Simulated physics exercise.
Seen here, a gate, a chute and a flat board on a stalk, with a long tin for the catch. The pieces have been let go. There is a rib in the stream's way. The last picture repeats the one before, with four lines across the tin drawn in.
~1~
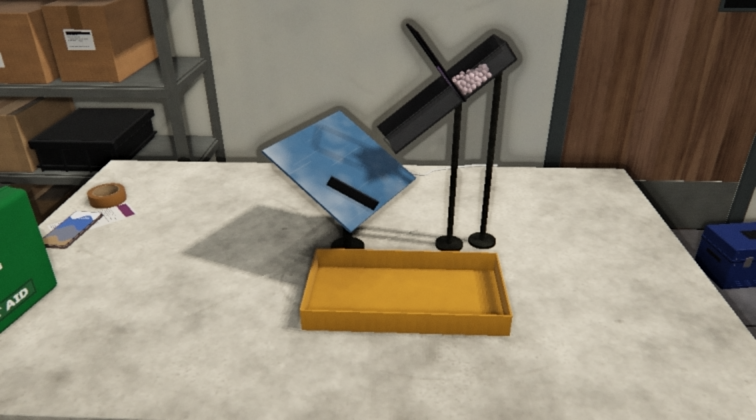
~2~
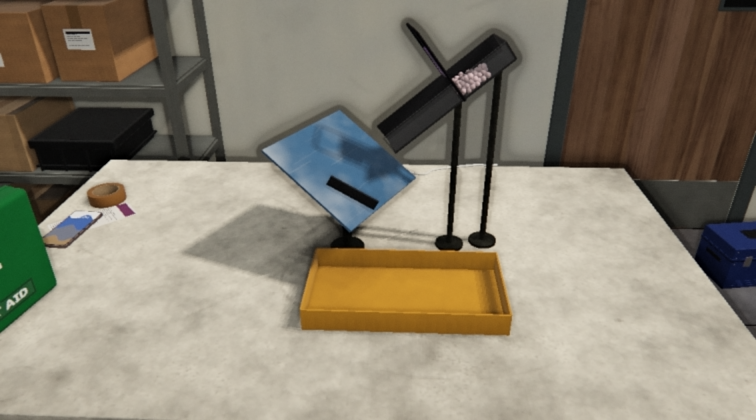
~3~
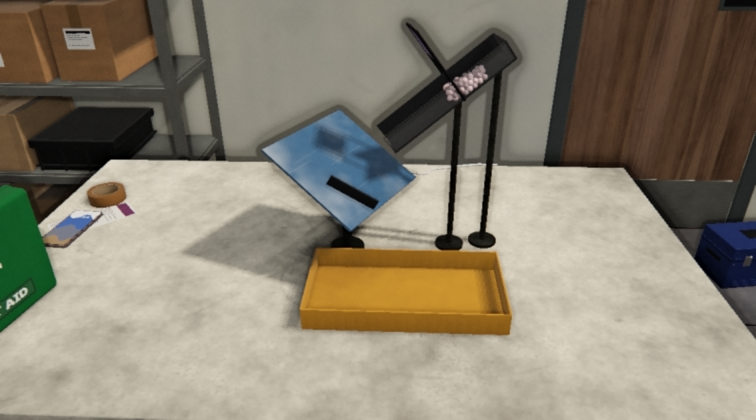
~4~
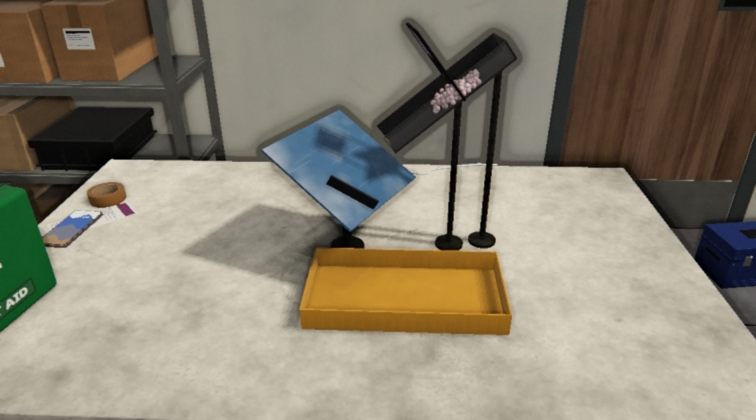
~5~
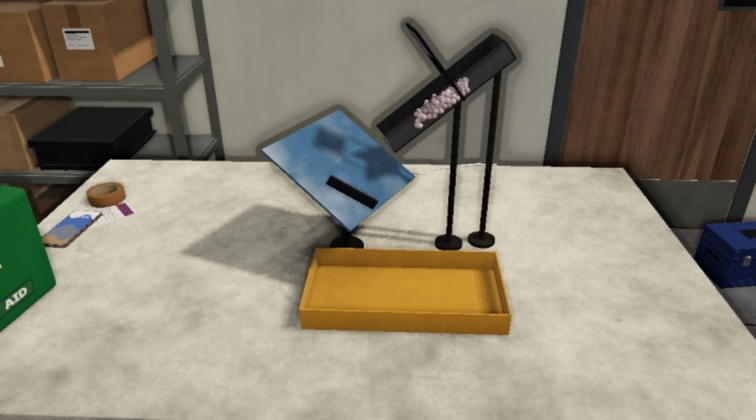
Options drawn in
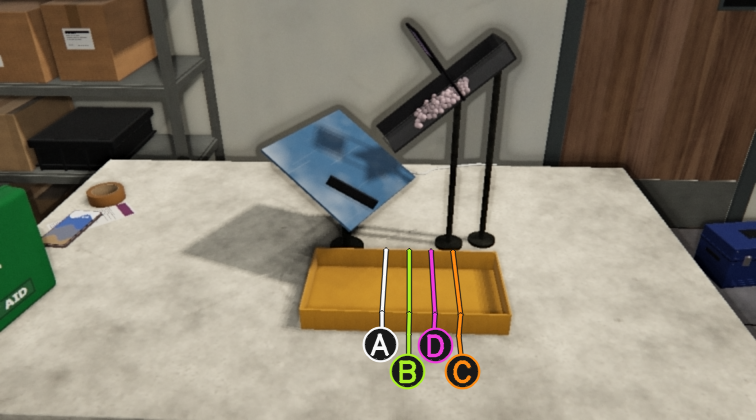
Small pink-white beads slide slowly down and to the left inside a dark, sloping chute on thin black stands, bunched near its upper end at first, then stretching into a longer streak along it. Below and left, a tilted blue board with a short black rib stands behind an empty, long orange-yellow tin. The still camera looks slightly down on a pale, mottled tabletop in a storeroom with boxes on shelves.
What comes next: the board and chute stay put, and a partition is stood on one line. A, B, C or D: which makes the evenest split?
The best line is B.
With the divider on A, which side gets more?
More lands on the right.
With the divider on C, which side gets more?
The left side.
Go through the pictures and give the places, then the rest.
The first frame shows load behind the gate at (467, 79), sugar pearls; lip of the chute at (392, 148), sloping fairly steeply.
The second frame shows middle of the board at (345, 164), tilted fairly steeply; middle of its low edge at (387, 202); of its high edge at (304, 128).
The third frame shows front corners of the tin at (300, 309) and (511, 315), empty; front of the load at (450, 98).
The fourth frame shows middle of the load at (455, 93); its front at (436, 111), about a third of the way to the lip; rib from (331, 175) to (379, 202).
The fifth frame shows middle of the load at (443, 102); its front at (417, 125), about two thirds of the way to the lip.
On the marked copy, line A crosses the front rim at (382, 311); line B crosses the front rim at (409, 312); line C crosses the front rim at (460, 314); line D crosses the front rim at (434, 313).
With A, of what is caught, a stray few on the left of the divider, nearly all on the right.
With B, of what is caught, about a third on the left of the divider, about two thirds on the right.
With C, of what is caught, nearly all on the left of the divider, a small part on the right.
With D, of what is caught, nearly all on the left of the divider, a stray few on the right.
